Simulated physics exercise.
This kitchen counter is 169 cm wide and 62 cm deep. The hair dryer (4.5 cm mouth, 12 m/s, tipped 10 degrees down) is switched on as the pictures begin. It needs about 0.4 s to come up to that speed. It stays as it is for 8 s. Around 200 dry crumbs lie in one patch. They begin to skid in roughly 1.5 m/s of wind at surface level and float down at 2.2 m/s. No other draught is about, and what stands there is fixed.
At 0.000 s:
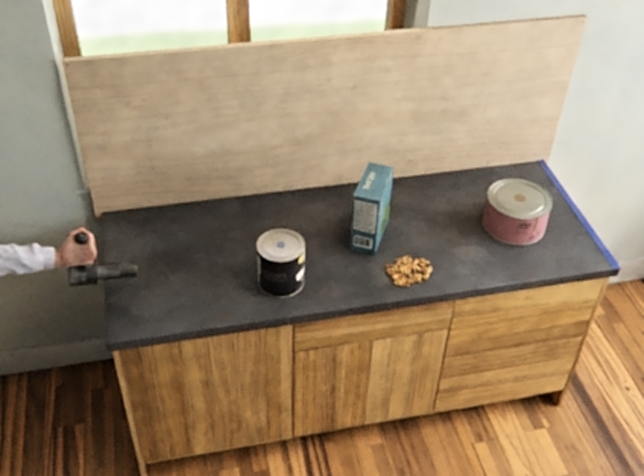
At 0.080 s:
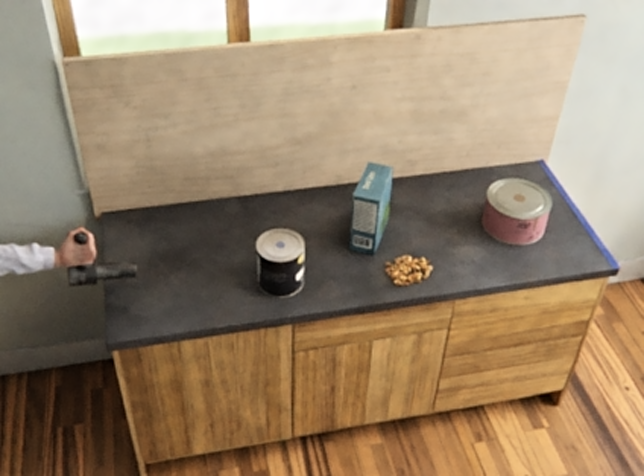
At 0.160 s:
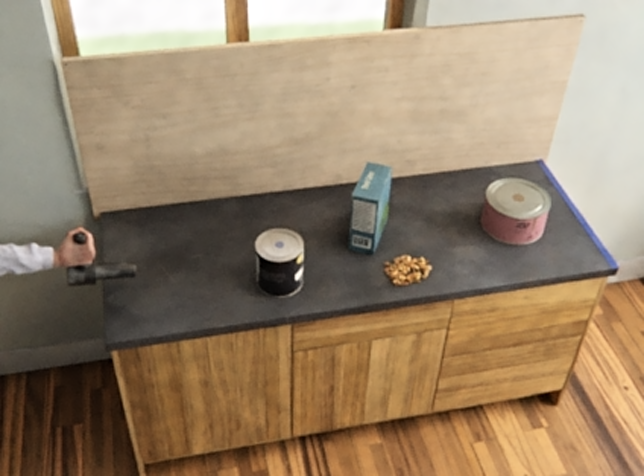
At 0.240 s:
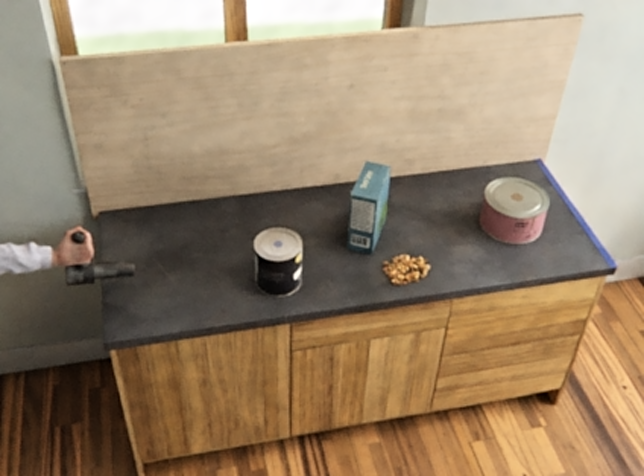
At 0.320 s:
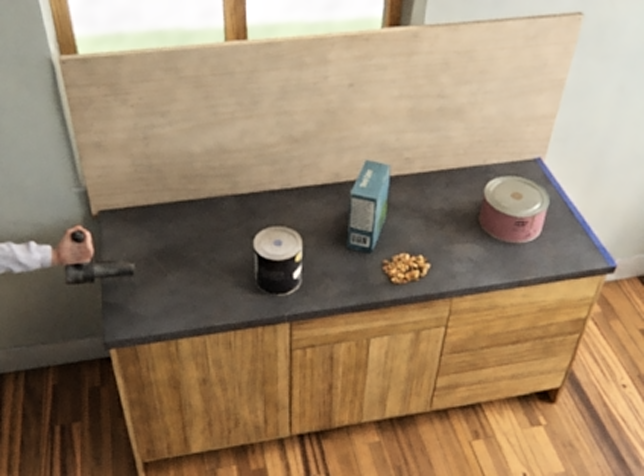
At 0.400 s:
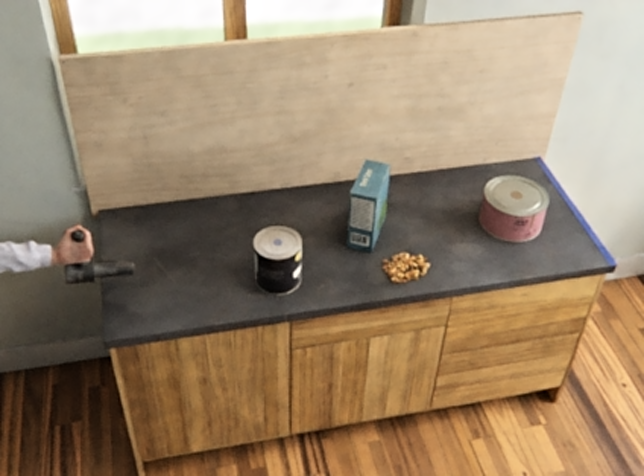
A dark-topped kitchen counter with wooden doors and drawers stands below a window on a striped wood floor, seen from above and in front. A black tin, a teal carton, a small patch of brown crumbs and a pink tin sit left to right, with a pale board behind and blue edging at right. At left, a hand holds a dark hair dryer pointed rightward, and nothing visibly moves except a very slight drift of the view.
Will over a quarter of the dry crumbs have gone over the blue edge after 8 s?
Answer: No.
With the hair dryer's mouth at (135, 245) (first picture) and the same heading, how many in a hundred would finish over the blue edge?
In that case some 0 per cent.
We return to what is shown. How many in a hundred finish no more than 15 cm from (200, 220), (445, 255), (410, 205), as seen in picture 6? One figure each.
In turn about 0 %, 40 %, 0 %.
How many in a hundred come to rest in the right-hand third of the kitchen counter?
About 0 %.
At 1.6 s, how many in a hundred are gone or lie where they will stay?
About 60 %.
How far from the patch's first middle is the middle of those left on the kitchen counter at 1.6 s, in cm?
Roughly 0 cm.
After 1.6 s, 43 % are on the move or not yet settled, 0 % are over the blue edge; the middle of those still in play is near (406, 264).
After 2.6 s, 35 % are on the move or not yet settled, 0 % are over the blue edge; the middle of those still in play is near (407, 264).
After 4.4 s, 29 % are on the move or not yet settled, 0 % are over the blue edge; the middle of those still in play is near (407, 264).
After 8.0 s, at the end, 0 % are over the blue edge; the middle of those still in play is near (410, 264).
